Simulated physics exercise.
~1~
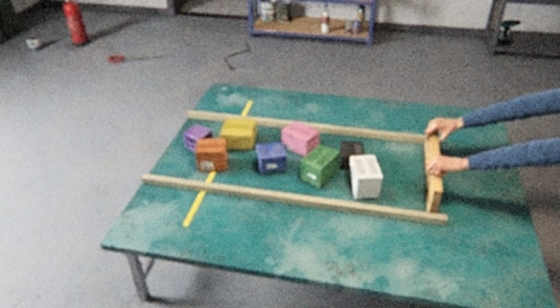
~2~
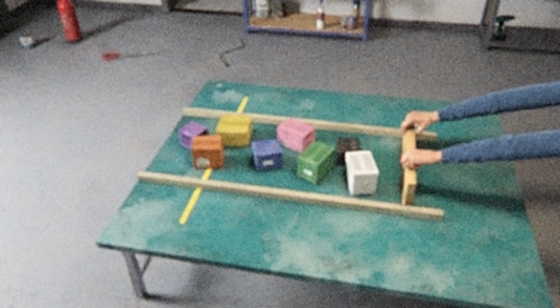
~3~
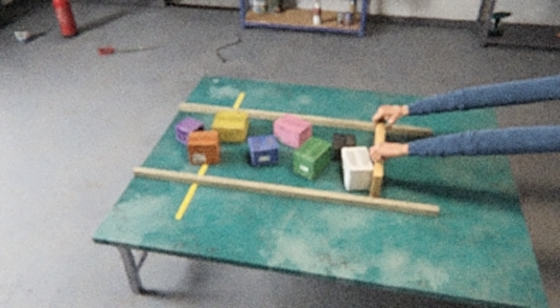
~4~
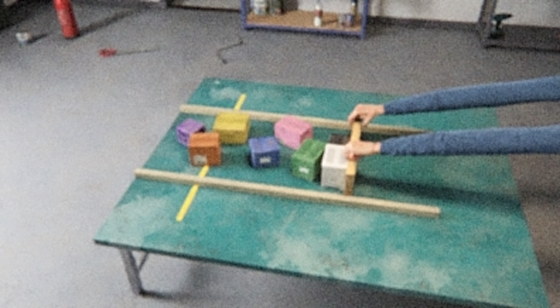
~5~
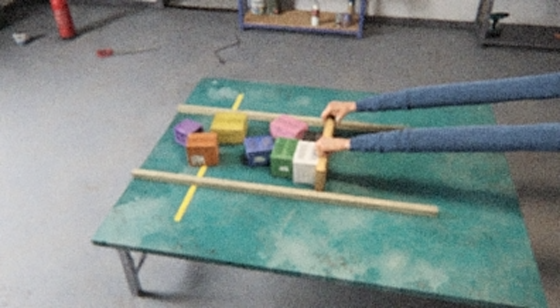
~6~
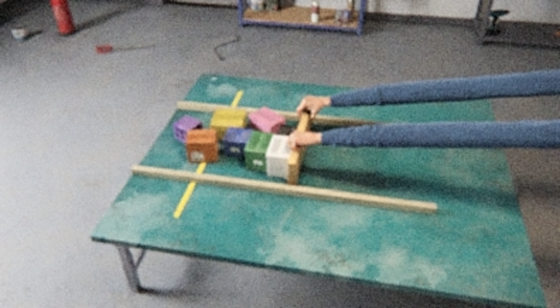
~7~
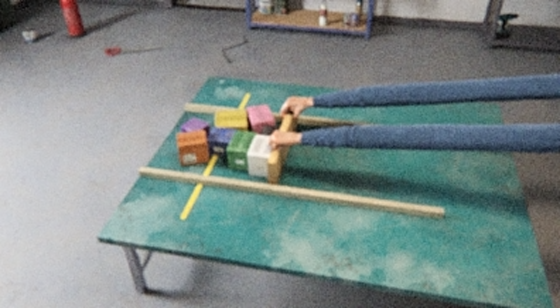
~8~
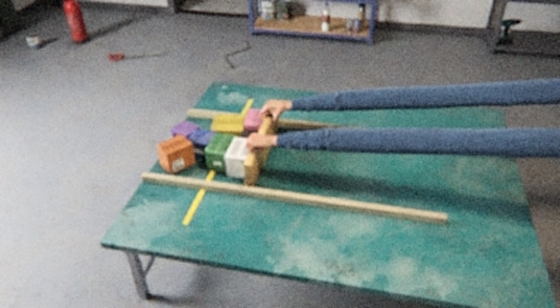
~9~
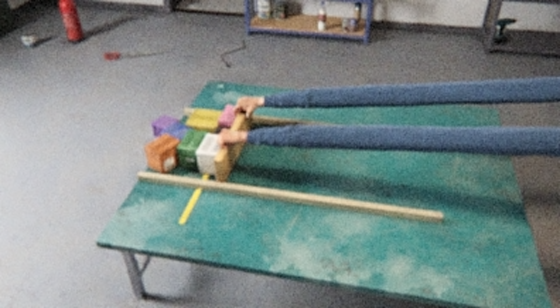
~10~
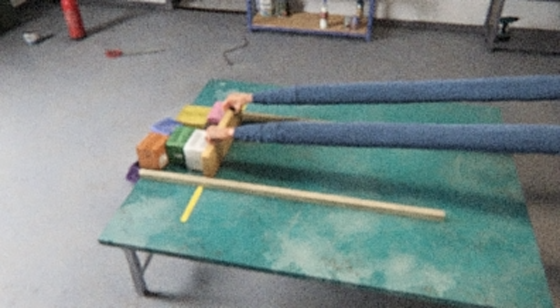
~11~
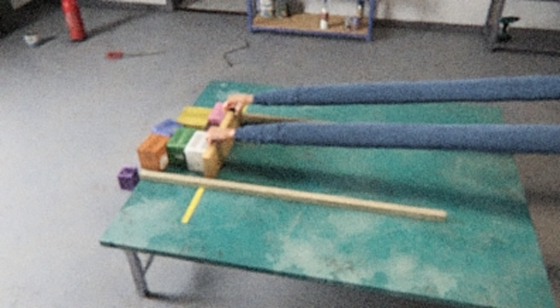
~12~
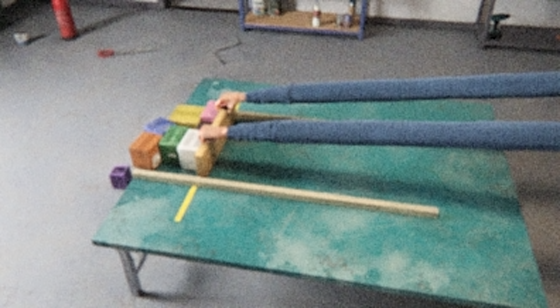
Two hands push a plank left, bunching coloured blocks until the purple one drops off the table.
